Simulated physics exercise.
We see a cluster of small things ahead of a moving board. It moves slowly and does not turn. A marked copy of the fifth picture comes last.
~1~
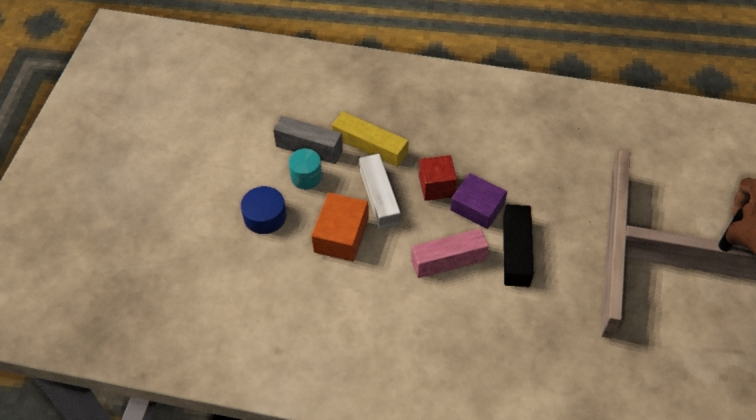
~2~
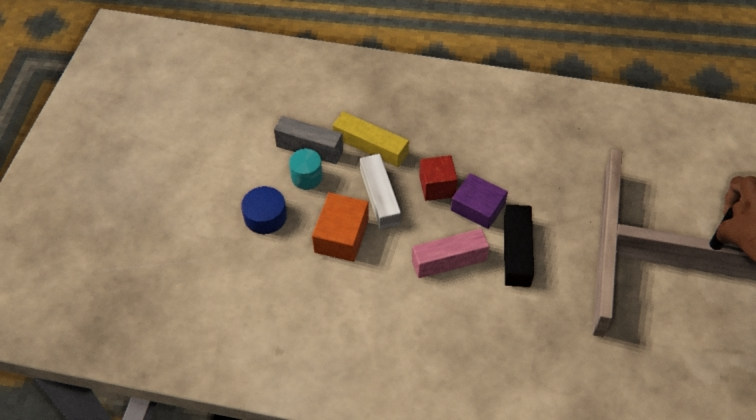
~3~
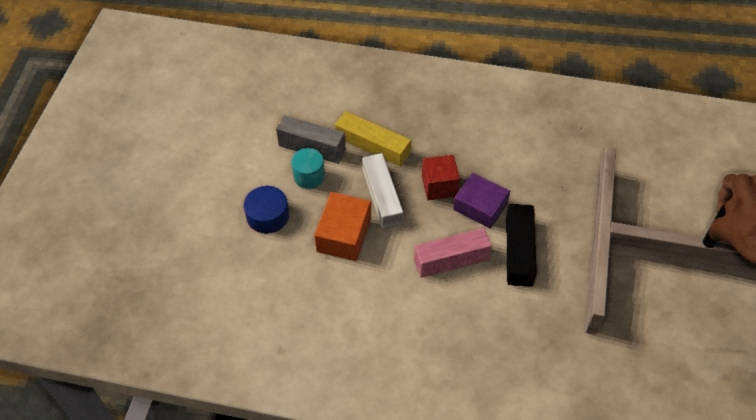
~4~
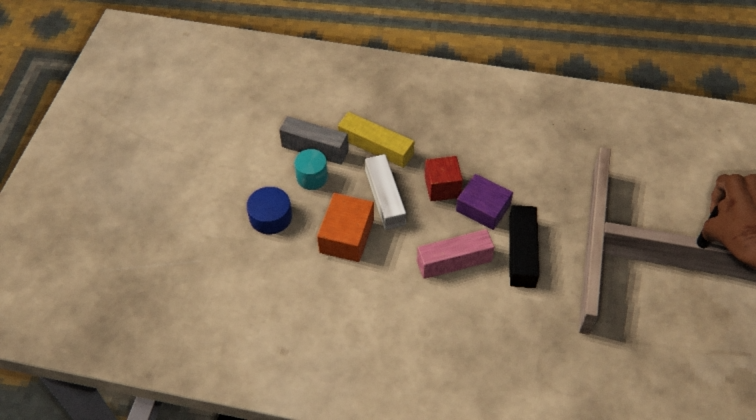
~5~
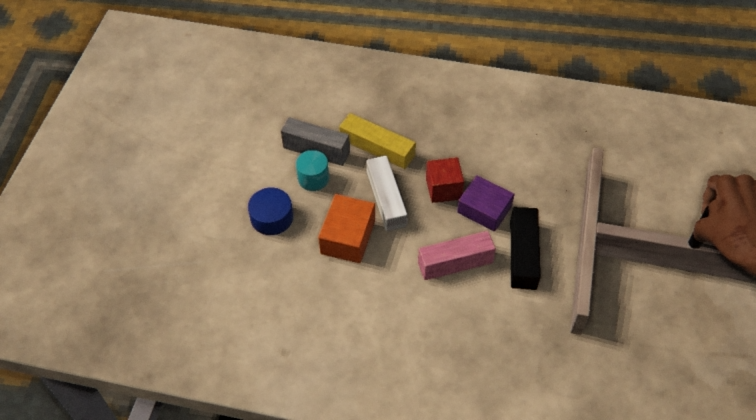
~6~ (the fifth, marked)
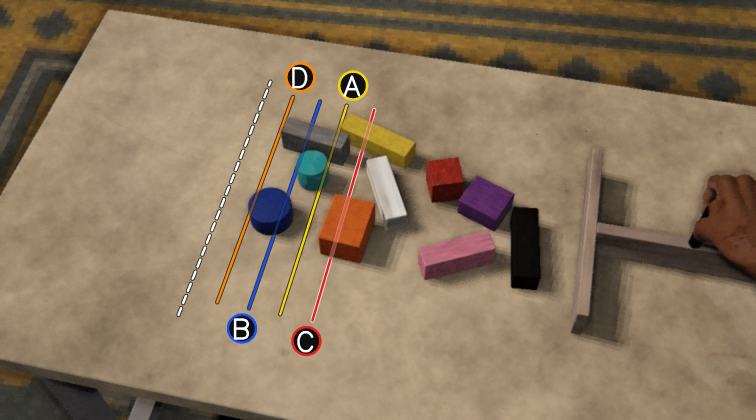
On a mottled tabletop, a hand slowly slides a board left toward a cluster of coloured blocks.
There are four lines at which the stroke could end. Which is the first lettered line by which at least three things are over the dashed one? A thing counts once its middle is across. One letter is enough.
At B, and not before.
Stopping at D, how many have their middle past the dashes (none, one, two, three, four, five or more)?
In all, five or more.
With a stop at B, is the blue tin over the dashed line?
By then, yes.
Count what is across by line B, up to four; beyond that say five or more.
In all, four.
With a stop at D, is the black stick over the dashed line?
No.
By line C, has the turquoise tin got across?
No.
On the marked copy, A at (316, 201); B at (287, 196); C at (346, 206); D at (258, 191); the dashed line at (229, 187).
With B. Early on, board (480, 207); blue tin (271, 212); grey bar (316, 141); none across.
Further on, board (373, 188); blue tin (235, 212); grey bar (293, 138); none across.
At the end, board (289, 174); blue tin (160, 221); grey bar (217, 125); four across.
As for the rest, A gets only two across; C gets none across; D gets six across, but is farther than needed.
